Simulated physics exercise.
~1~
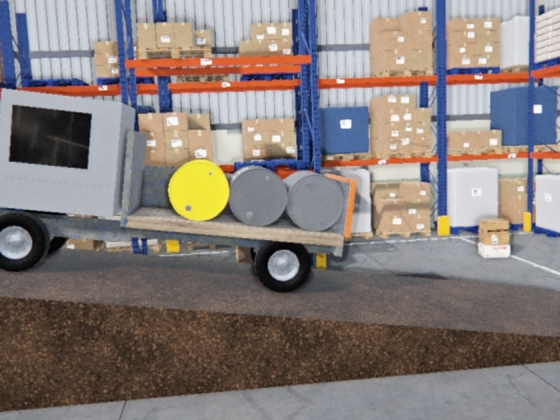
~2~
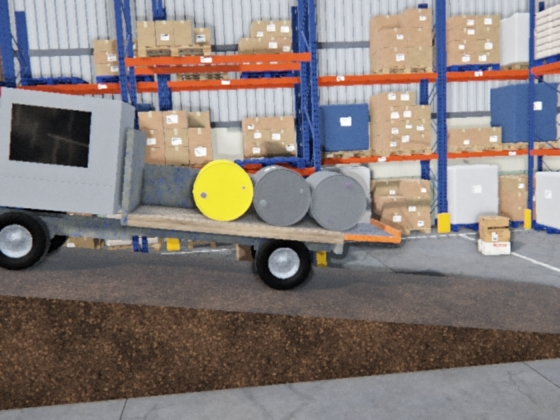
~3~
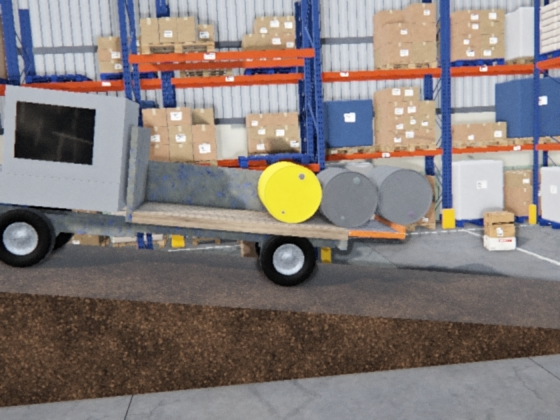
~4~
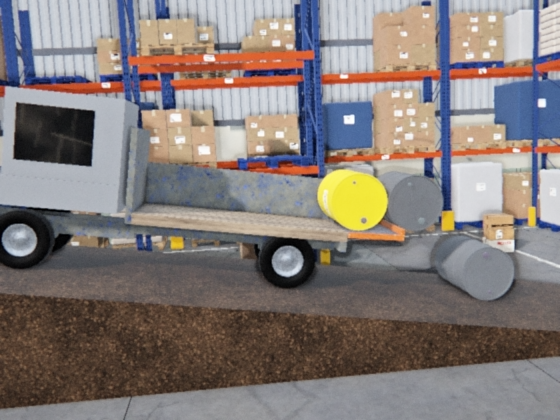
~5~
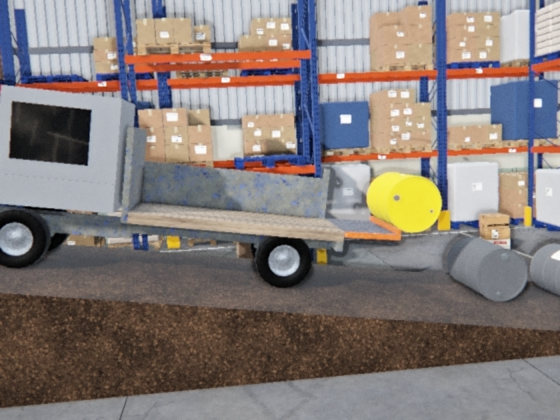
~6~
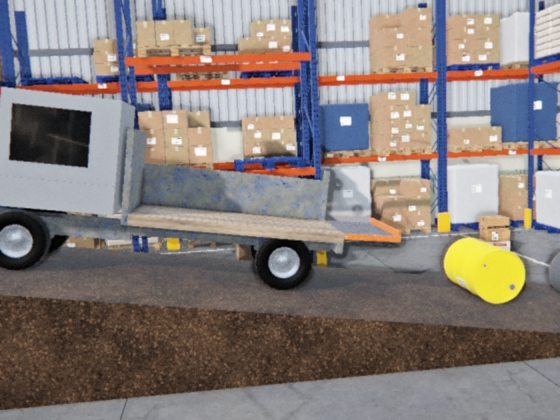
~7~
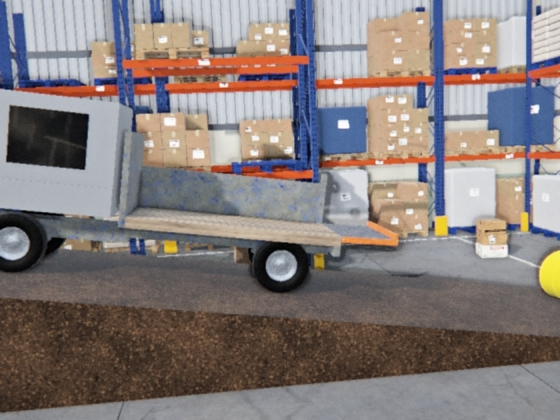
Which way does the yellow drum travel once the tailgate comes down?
It travels to the right, rolling along the bed and over the lowered tailgate, then carrying on that way along the ground.
Warehouse slope with parked pick-up, its tailgate dropping open and two grey drums, then a yellow one, rolling off onto the ground.
